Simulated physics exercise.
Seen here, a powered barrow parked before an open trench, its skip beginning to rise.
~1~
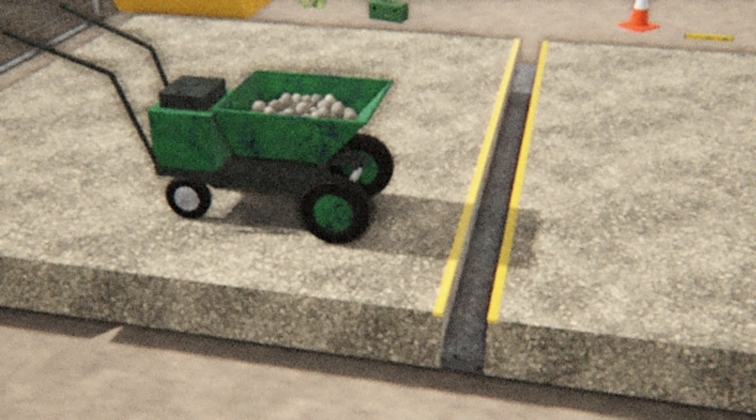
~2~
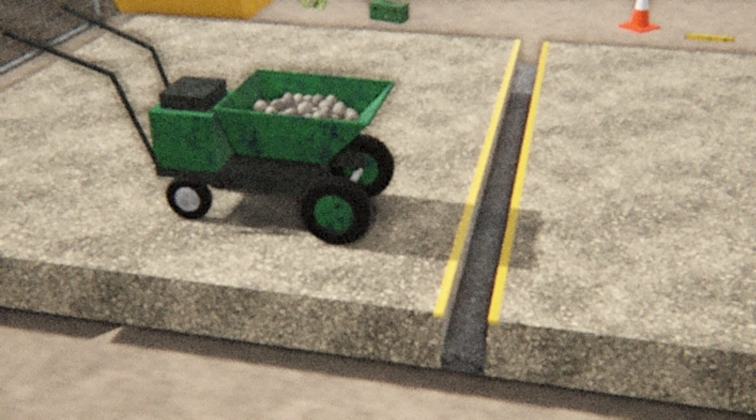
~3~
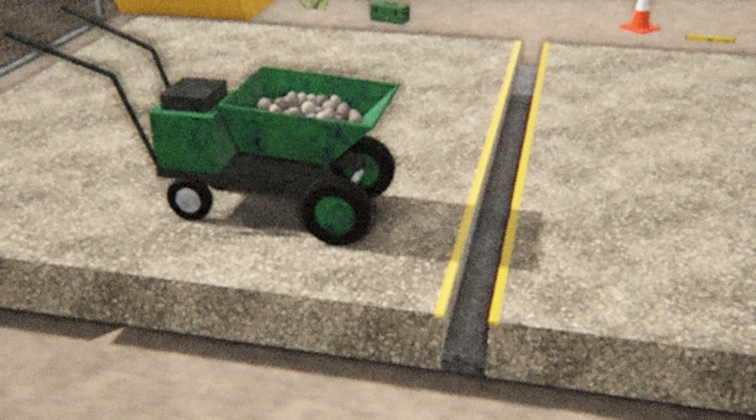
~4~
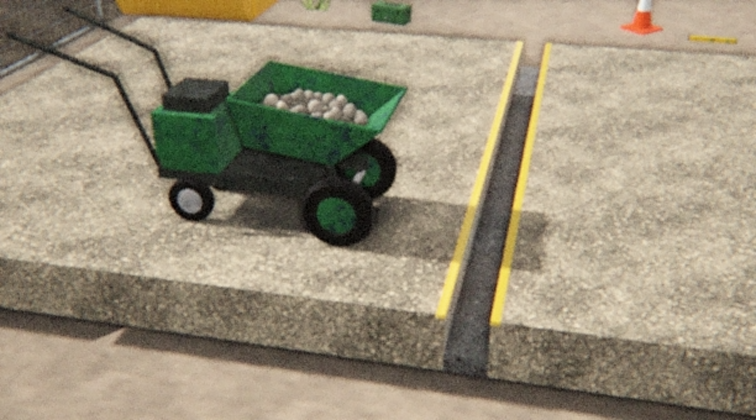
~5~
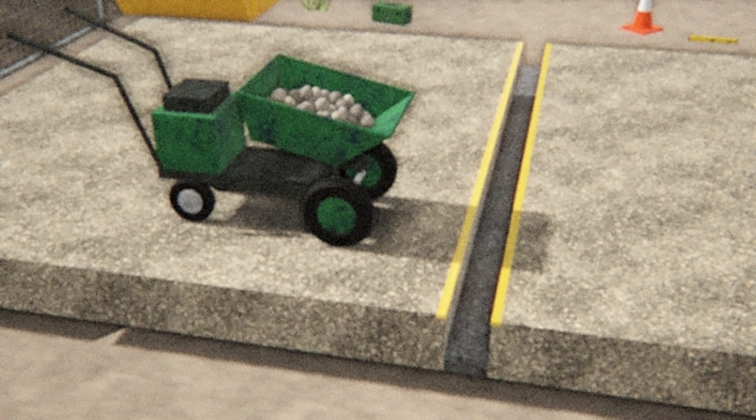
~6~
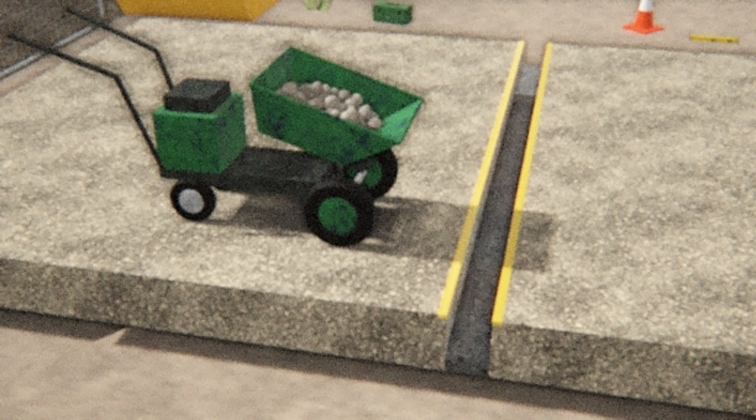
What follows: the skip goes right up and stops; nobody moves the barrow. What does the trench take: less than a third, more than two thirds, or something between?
It catches more than two thirds.
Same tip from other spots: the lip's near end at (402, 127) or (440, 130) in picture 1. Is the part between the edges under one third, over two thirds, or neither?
In turn: The middle third; less than a third.
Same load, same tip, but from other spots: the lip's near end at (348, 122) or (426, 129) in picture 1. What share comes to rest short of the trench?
In turn 30 and 0 in a hundred.
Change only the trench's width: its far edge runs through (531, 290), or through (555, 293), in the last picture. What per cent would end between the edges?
Roughly 90 per cent, and 90 per cent.
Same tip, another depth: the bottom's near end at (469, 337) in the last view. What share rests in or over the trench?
Roughly 70 in a hundred.
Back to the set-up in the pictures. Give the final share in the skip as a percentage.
Roughly 0 in a hundred.
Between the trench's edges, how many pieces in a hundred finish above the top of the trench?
Near 0 %.
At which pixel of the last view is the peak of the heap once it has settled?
Roughly at (464, 226).
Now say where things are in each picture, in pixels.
In the first frame, lip of the skip at (365, 124), level; top of the load at (308, 119), river pebbles; first edge of the trench at (448, 278); far edge at (499, 285), the trench under half as wide as the skip, and about as deep as wide.
In the second frame, lip of the skip at (367, 125), level; top of the load at (285, 118).
In the third frame, lip of the skip at (372, 128), tipped barely; top of the load at (289, 117).
In the fourth frame, lip of the skip at (380, 132), tipped a little; top of the load at (282, 107).
In the fifth frame, lip of the skip at (389, 137), tipped a little; top of the load at (290, 103).
In the sixth frame, lip of the skip at (399, 143), tipped clearly; top of the load at (292, 103); first edge of the trench at (452, 281); far edge at (504, 287).
Soon, skip tipped steeply; all in the skip.
A while on, skip tipped right over; about half in the skip; a small part short of the trench; about a third in or heaped over the trench.
Towards the end, skip tipped right over; a small part short of the trench; most in or heaped over the trench; a stray few beyond it.
Finally, skip tipped right over; a small part short of the trench; most in or heaped over the trench; a stray few beyond it.
